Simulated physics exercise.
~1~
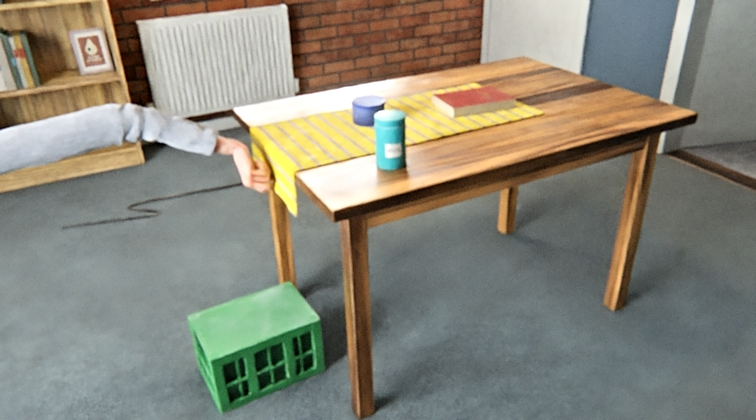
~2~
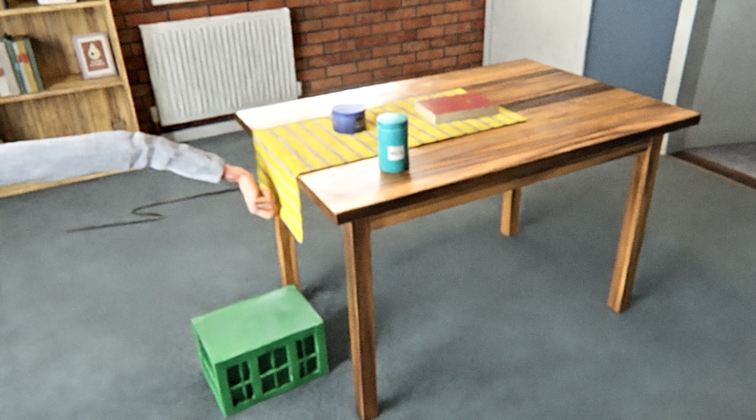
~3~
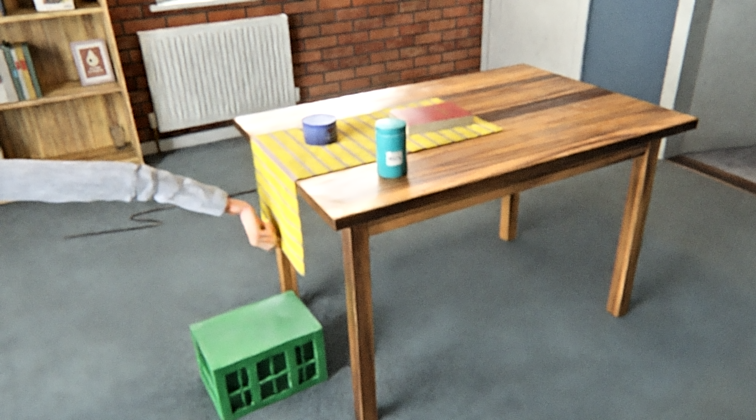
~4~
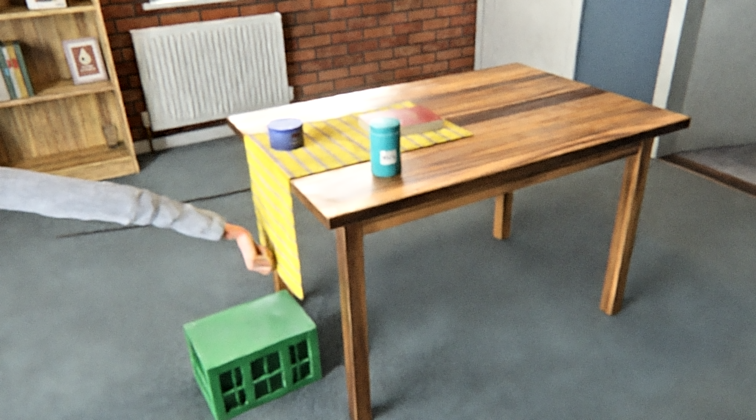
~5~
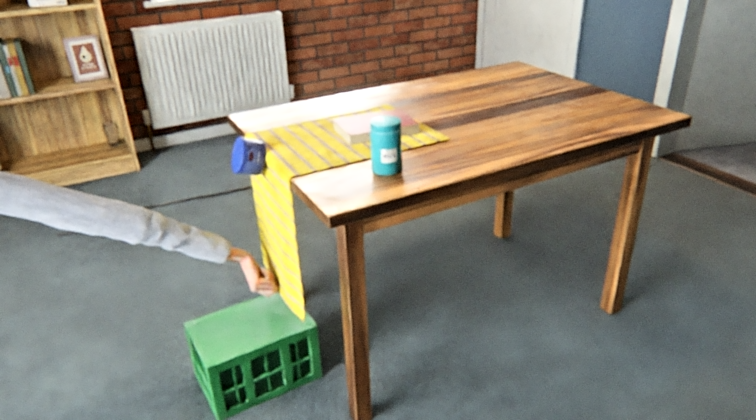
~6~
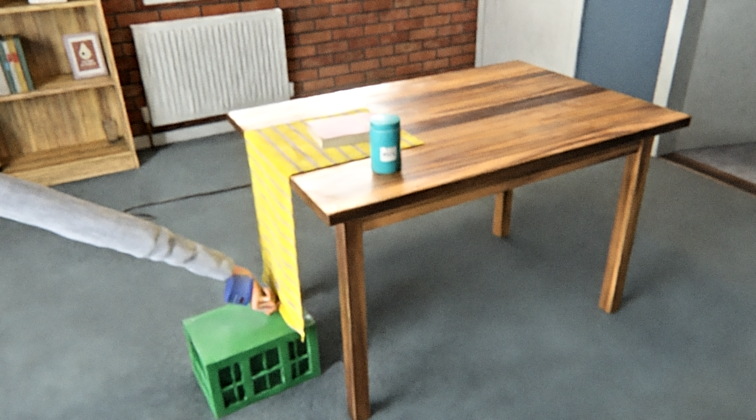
A hand slowly pulled a yellow cloth down over the table's left end, drawing a blue tub and a book leftward, until the tub tipped off and dropped beside the hand as the hem reached the green crate; the turquoise jar stayed on the table.
